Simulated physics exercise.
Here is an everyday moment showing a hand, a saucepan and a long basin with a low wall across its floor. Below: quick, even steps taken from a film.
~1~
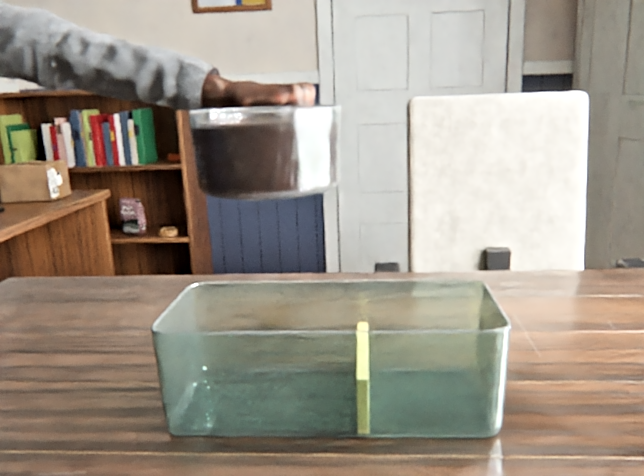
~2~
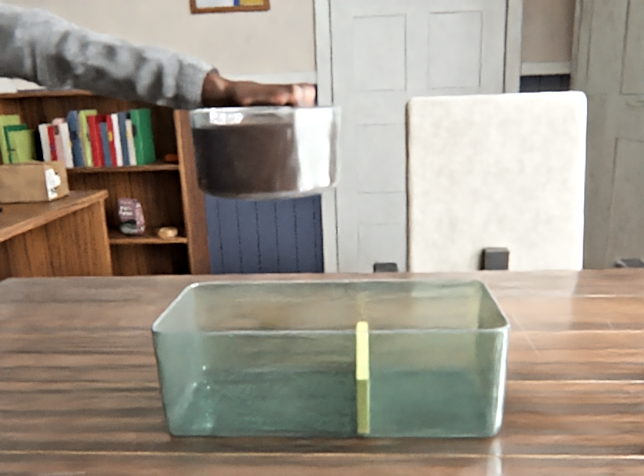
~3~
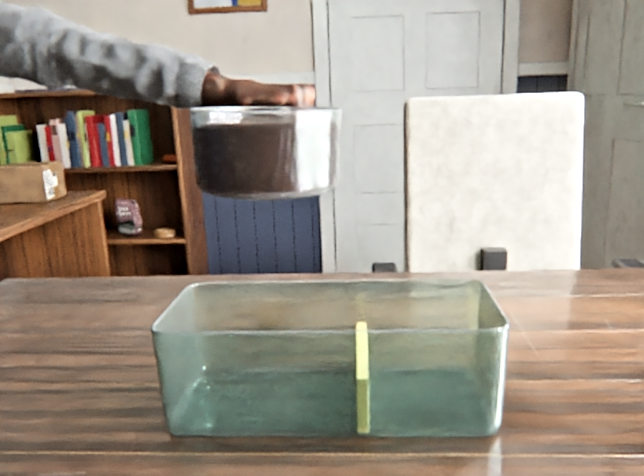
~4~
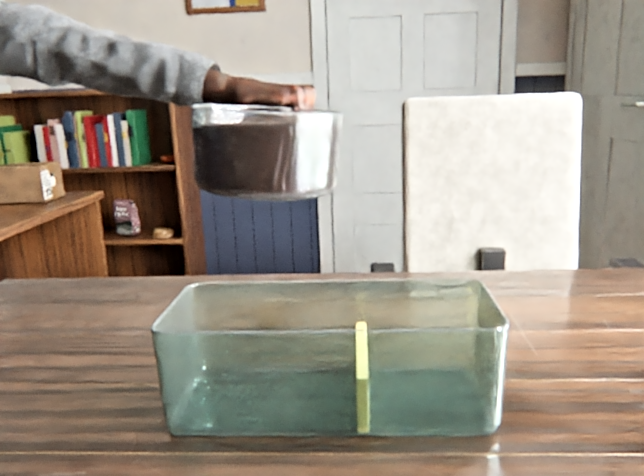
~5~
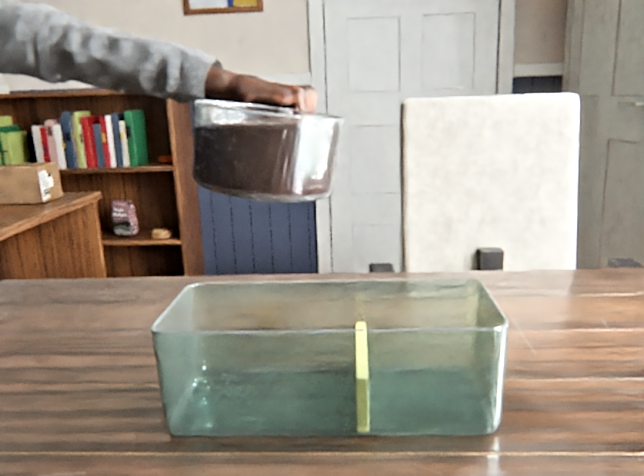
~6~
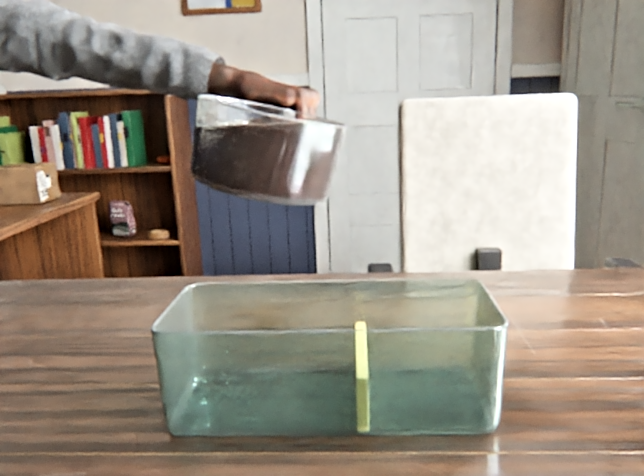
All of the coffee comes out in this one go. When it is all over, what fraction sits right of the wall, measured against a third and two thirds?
Exceeds two thirds.
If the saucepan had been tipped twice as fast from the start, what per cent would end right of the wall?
About 70 in a hundred.
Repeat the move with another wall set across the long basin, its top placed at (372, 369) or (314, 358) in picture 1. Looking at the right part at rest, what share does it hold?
About 65 % and 95 %.
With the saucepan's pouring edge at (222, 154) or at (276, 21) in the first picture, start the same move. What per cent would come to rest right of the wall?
About 5 per cent, then about 65 per cent.
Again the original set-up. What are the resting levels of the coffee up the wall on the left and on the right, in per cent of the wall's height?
Roughly 10 percent left, 80 percent right.
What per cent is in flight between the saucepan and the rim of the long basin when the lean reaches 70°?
I'd say some 35 per cent.
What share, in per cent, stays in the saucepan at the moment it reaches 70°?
45 %.
A moment on, the saucepan is tipped part way and 46 per cent is still to pour, 0 is left of the wall and 20 right of it.
Next, the saucepan is tipped right over and 5 per cent is still to pour, 4 is left of the wall and 83 right of it.
Then the saucepan is tipped right over and 0 per cent is still to pour, 14 is left of the wall and 86 right of it.
Later the saucepan is tipped right over and 0 per cent is still to pour, 14 is left of the wall and 86 right of it.
At rest 14 per cent lies left of the wall, 86 right of it and 1 outside.
